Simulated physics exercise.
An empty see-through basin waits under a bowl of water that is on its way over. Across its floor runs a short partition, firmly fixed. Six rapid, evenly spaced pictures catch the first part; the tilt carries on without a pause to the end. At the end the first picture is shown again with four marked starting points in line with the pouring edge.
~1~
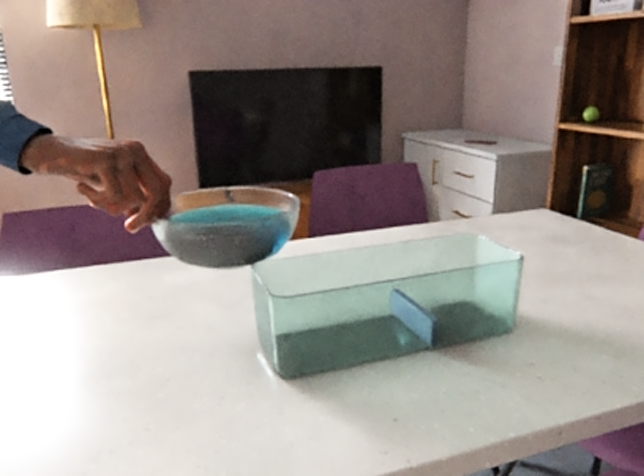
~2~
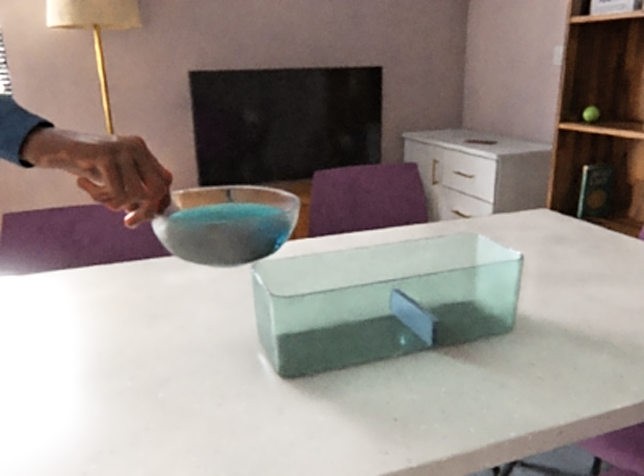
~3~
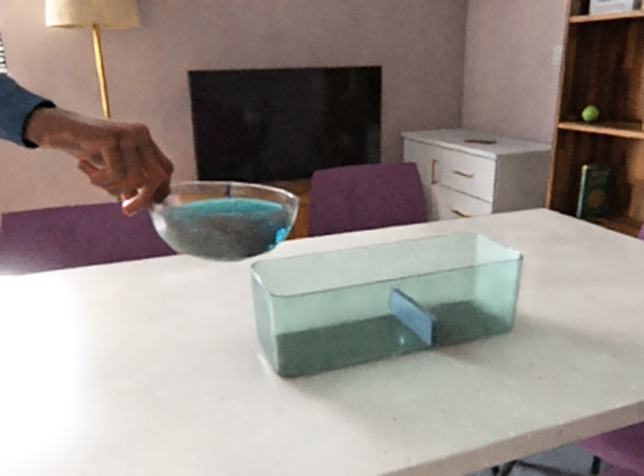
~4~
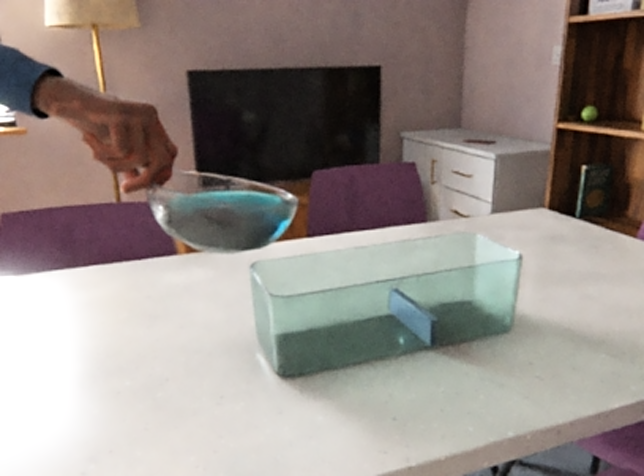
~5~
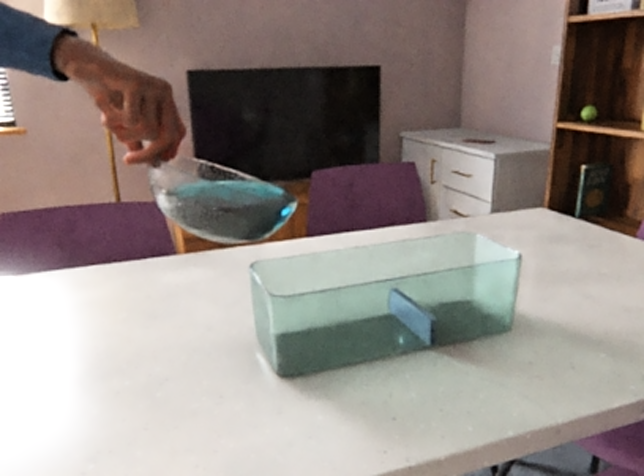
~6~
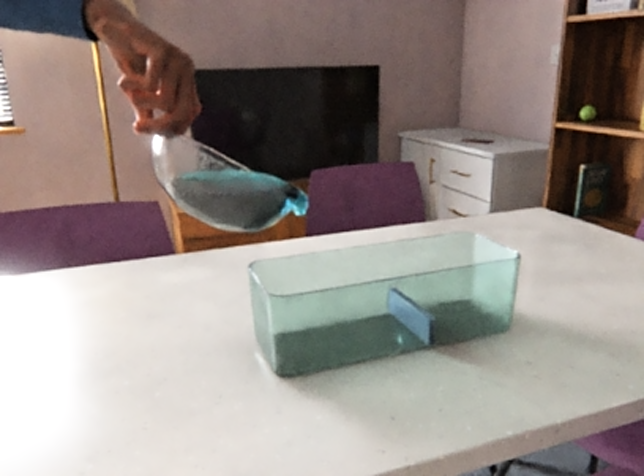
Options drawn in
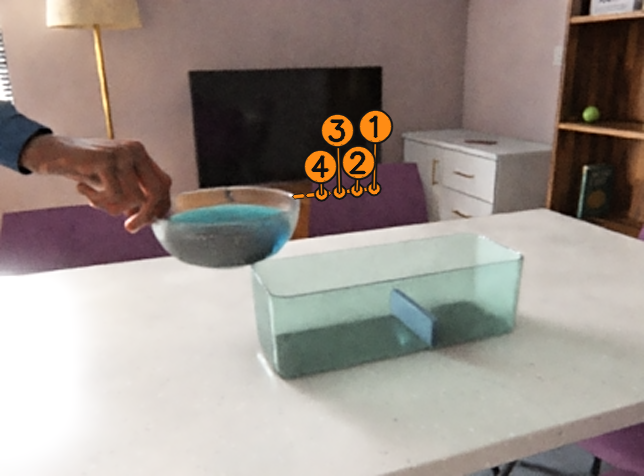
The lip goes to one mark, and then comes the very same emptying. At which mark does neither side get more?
3 is best.
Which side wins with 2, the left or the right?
The right one.
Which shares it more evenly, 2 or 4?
2 it is.
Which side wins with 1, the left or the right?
The right one.
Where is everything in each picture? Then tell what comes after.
The first picture shows upright, lip at (294, 196); basin from (275, 377) to (511, 328); top of the wall at (413, 303); nothing has left yet.
The second picture shows upright, lip at (294, 196); nothing has left yet.
The third picture shows tipped about 6°, lip at (294, 196); nothing has left yet.
The fourth picture shows tipped about 13°, lip at (293, 196); nothing has left yet.
The fifth picture shows tipped about 22°, lip at (293, 196); water is over the lip, down to (293, 196).
The sixth picture shows tipped about 33°, lip at (292, 195); water is over the lip, down to (296, 210).
On the marked copy, 1 at (374, 188); 2 at (357, 190); 3 at (339, 192); 4 at (321, 194).
Choosing 1, about 17 % ends left of the wall and 82 % right of it.
Choosing 2, about 26 % ends left of the wall and 72 % right of it.
Choosing 3, about 51 % ends left of the wall and 48 % right of it.
Choosing 4, about 83 % ends left of the wall and 13 % right of it; 4 % is lost outside.
